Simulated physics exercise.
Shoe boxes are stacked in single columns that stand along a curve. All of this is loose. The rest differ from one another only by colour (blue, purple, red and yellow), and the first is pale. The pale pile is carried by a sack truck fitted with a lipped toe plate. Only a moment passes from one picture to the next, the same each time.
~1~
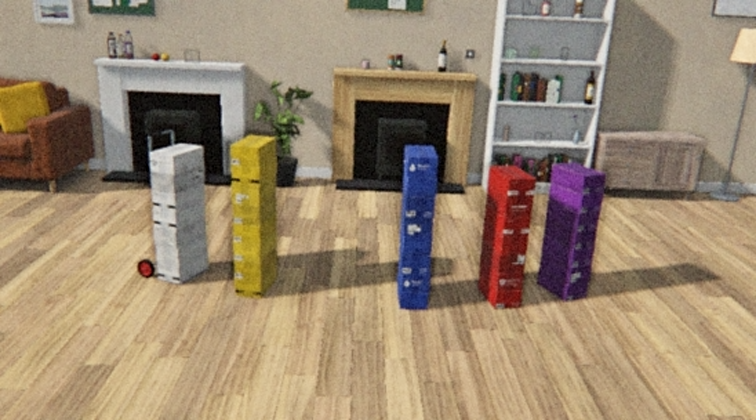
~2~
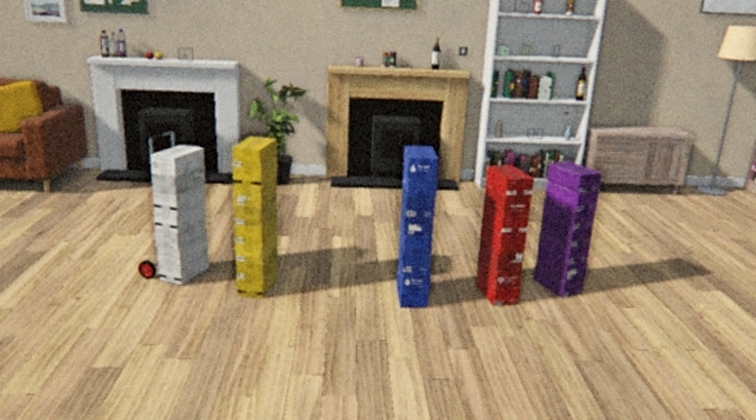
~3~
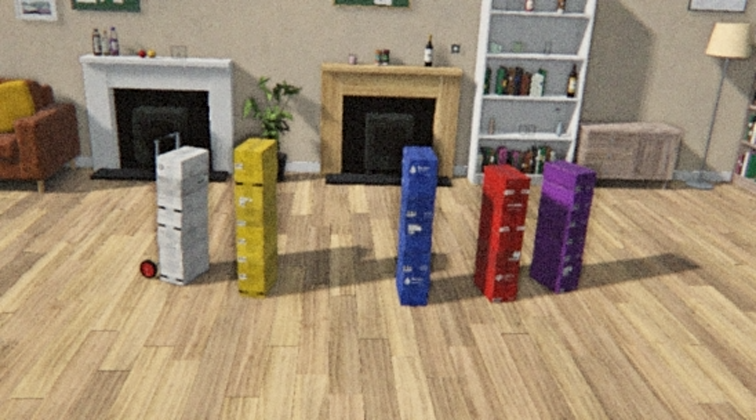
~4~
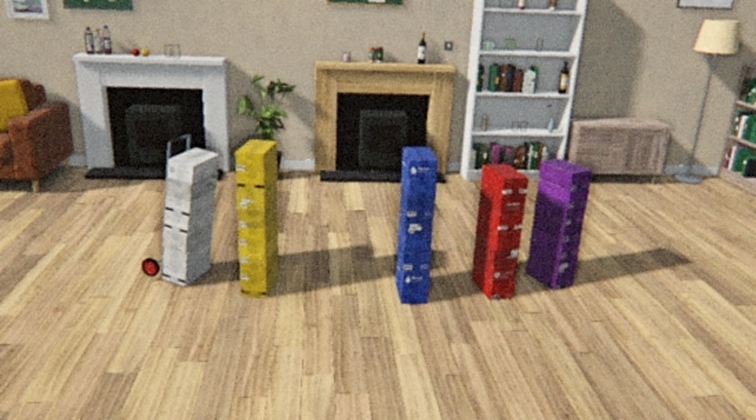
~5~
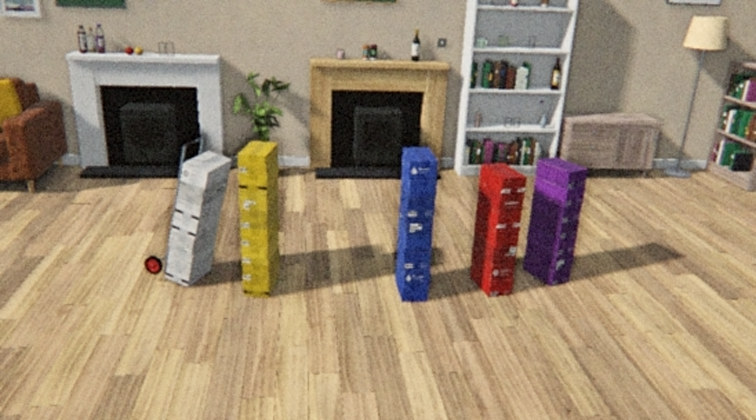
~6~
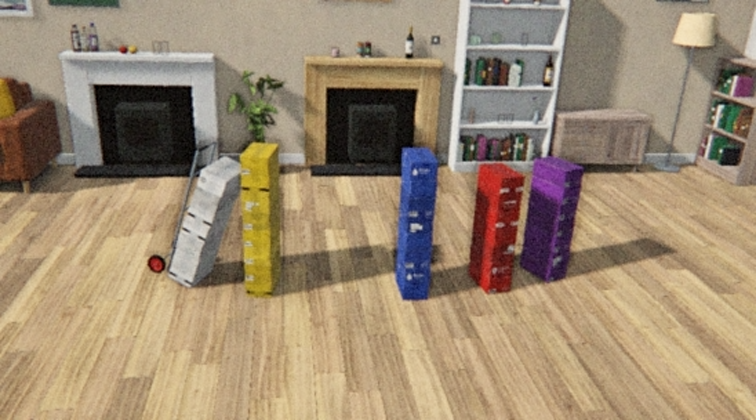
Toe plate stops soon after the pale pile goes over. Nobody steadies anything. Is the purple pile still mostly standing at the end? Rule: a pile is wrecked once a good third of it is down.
No, it falls.
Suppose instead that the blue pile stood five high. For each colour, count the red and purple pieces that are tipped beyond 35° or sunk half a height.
Tally: Red = 0; purple = 0.
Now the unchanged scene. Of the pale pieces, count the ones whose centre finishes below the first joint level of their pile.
The number is 4.
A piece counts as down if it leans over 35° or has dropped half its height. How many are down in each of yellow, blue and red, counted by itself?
In the end the numbers are yellow 8, blue 7 and red 6.
Soon, 7 of the pale pile down; none of the 7 purple boxes down (0 of 30 in all colours); top purple box unmoved; top yellow box tipped clearly.
A while on, 7 of the pale pile down; none of the 7 purple boxes down (8 of 30 in all colours); top purple box unmoved; top yellow box tipped clearly, some four heights lower.
Towards the end, 7 of the pale pile down; none of the 7 purple boxes down (15 of 30 in all colours); top purple box tipped barely; top yellow box on its side.
Then, 7 of the pale pile down; 7 of the 7 purple boxes down (28 of 30 in all colours); top purple box on its side; top blue box upside down.
Finally, 7 of the pale pile down; 7 of the 7 purple boxes down (28 of 30 in all colours); top purple box upside down; top blue box upside down. Seen by the last camera, middles, top purple box near (652, 233), top blue box near (612, 297).
